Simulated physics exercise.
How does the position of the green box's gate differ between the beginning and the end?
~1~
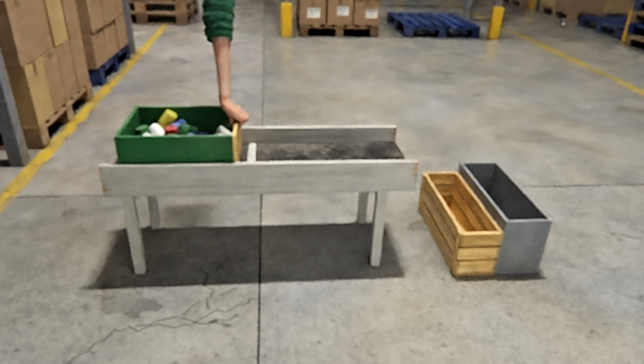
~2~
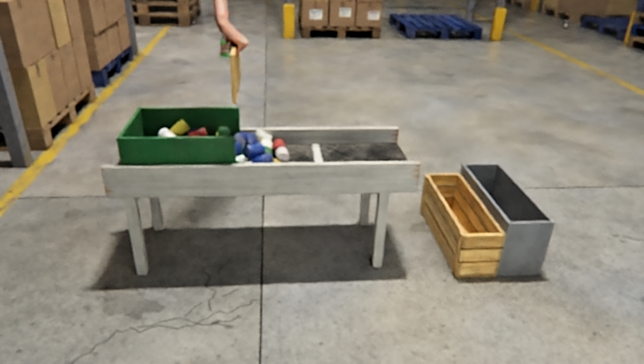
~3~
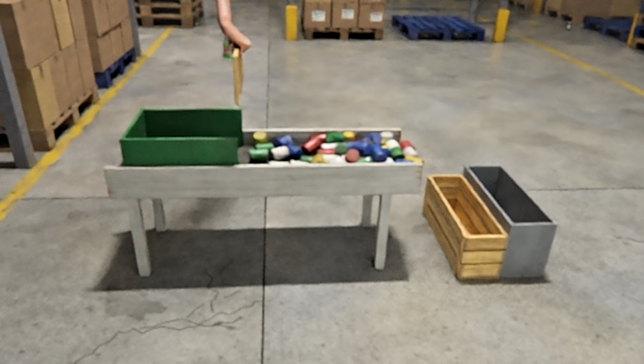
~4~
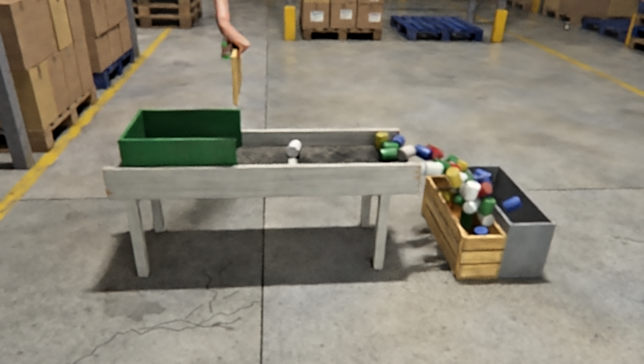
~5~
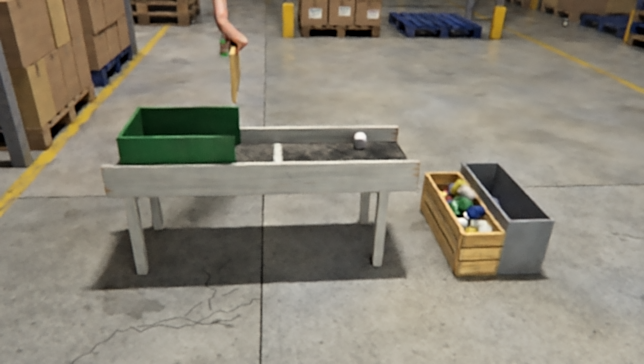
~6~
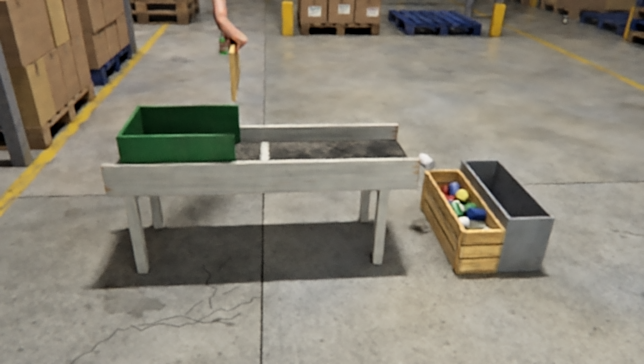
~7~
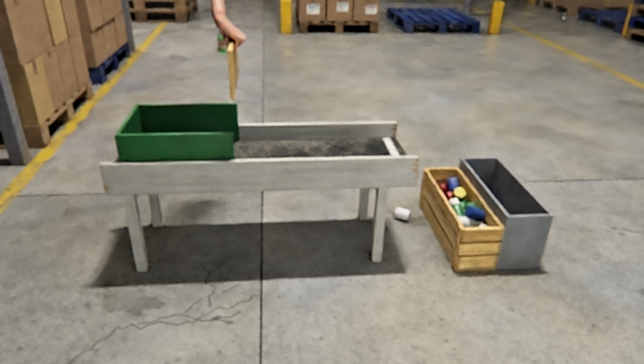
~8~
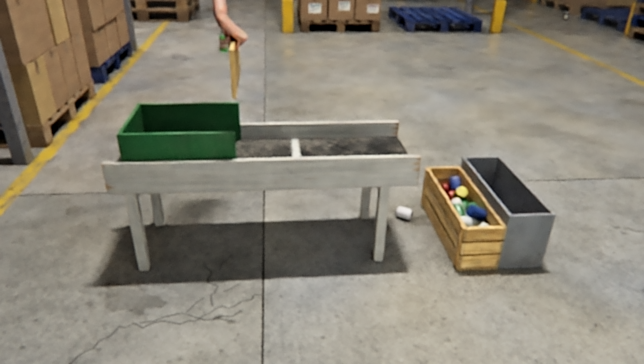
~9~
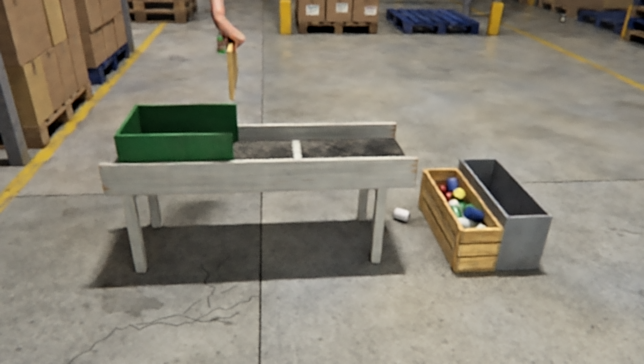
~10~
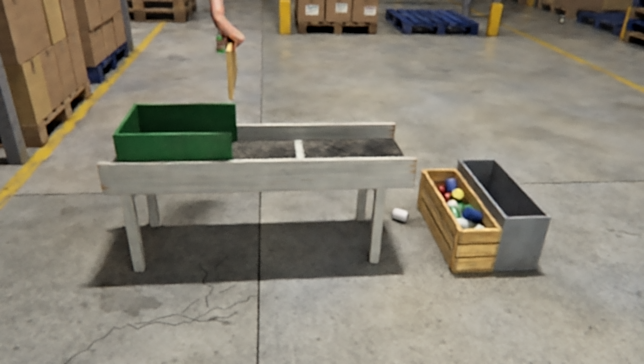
At the beginning the gate stands down at the right end of the green box, closing it off. At the end a hand is holding it up in the air above that open end.
